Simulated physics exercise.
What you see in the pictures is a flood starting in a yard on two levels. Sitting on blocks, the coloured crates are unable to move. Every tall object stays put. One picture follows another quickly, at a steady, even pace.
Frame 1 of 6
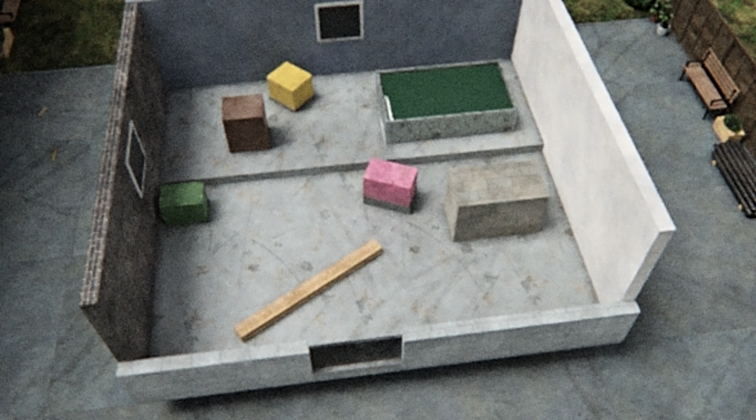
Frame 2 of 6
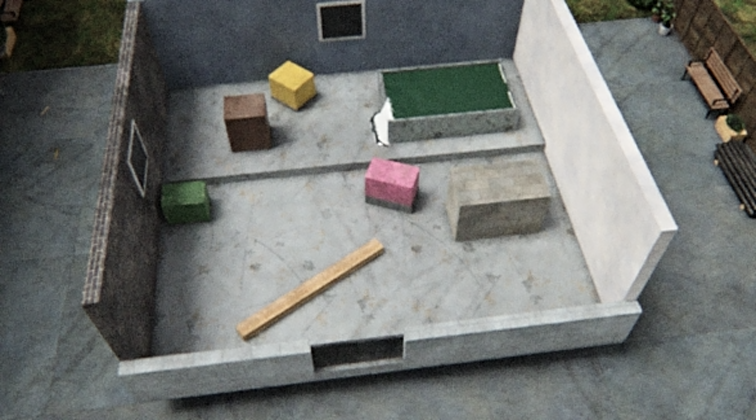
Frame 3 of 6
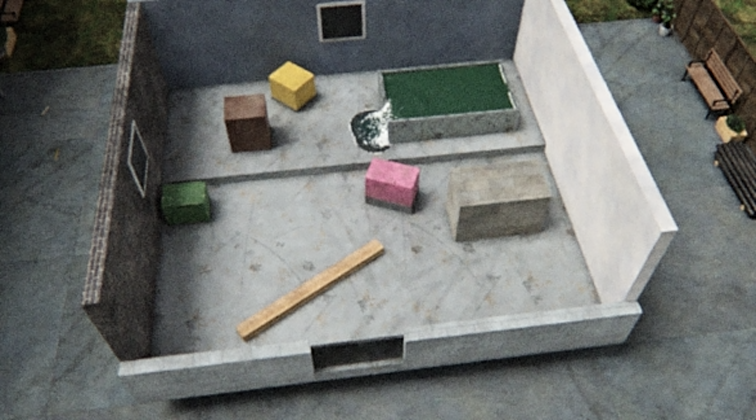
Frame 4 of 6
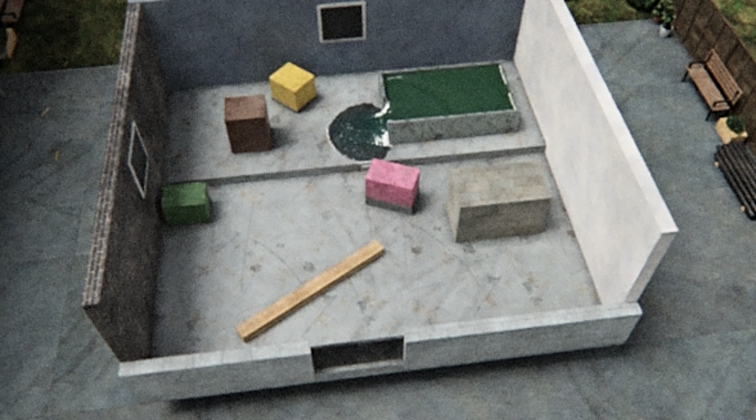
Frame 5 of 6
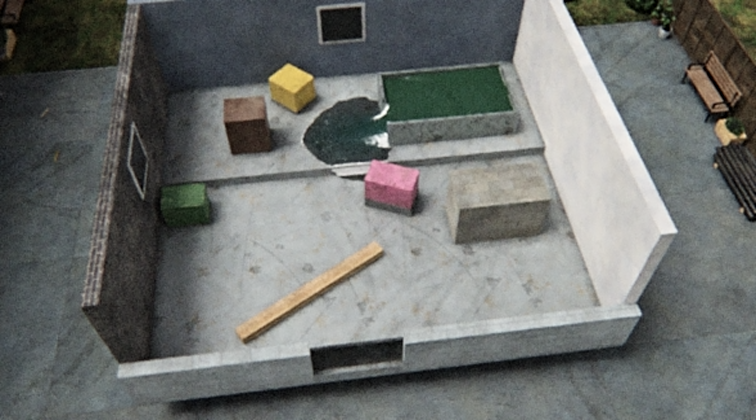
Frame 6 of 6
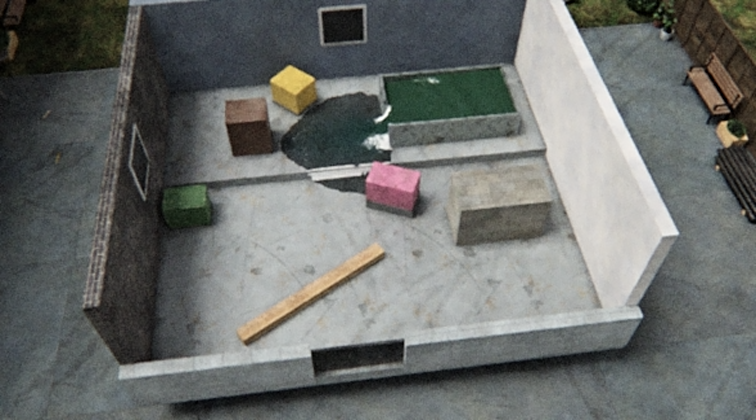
Dark green water pouring from the left end of an open tank, spreading across the upper level and over the step edge beside a pink crate.
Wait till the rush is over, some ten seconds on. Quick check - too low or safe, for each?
Pink crate safe; yellow crate too low; green crate too low.
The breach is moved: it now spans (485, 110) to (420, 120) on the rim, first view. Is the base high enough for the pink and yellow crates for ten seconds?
I expect pink crate goes wet while yellow crate remains untouched.
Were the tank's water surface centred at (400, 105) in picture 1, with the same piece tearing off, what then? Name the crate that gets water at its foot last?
The pink one comes last.
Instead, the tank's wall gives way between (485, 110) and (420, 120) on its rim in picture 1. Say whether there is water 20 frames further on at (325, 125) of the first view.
The place in question is left alone.
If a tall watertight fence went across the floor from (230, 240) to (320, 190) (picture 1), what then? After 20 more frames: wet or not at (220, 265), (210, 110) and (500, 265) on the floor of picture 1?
The first point comes out inundated, the next inundated, the last unwetted.
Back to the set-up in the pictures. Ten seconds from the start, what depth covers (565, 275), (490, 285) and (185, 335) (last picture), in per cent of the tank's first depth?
In that order: 2, 4 and 20 per cent.
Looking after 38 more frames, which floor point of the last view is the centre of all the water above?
At about (322, 182).
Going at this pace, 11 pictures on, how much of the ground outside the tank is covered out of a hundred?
About 30 in a hundred.
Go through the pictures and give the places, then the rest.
The open tank at (445, 93) is whole and still, in the first picture.
Water pours out at (388, 123) and has run to (384, 144), in the second picture.
The front is at (354, 122), out from the gap at (388, 124), in the third picture.
Water pours out at (388, 125) and has run to (332, 127), in the fourth picture.
The front is at (307, 143), out from the gap at (387, 126), in the fifth picture.
The front is at (286, 151), out from the gap at (389, 128), in the sixth picture.
A moment on, water covers 15 % of the floor; the pink crate water round its plinth, the yellow crate water round its plinth, the green crate not reached.
Next, water covers 30 % of the floor; the pink crate water round its plinth, the yellow crate water round its plinth, the green crate water round its plinth.
Then, water covers 45 % of the floor; the pink crate water round its plinth, the yellow crate water round its plinth, the green crate water round its plinth.
Later, water covers 55 % of the floor; the pink crate water round its plinth, the yellow crate water round its plinth, the green crate water round its plinth.
In the end, water covers 80 % of the floor; the pink crate stayed above the water, the yellow crate was topped, the green crate was topped.
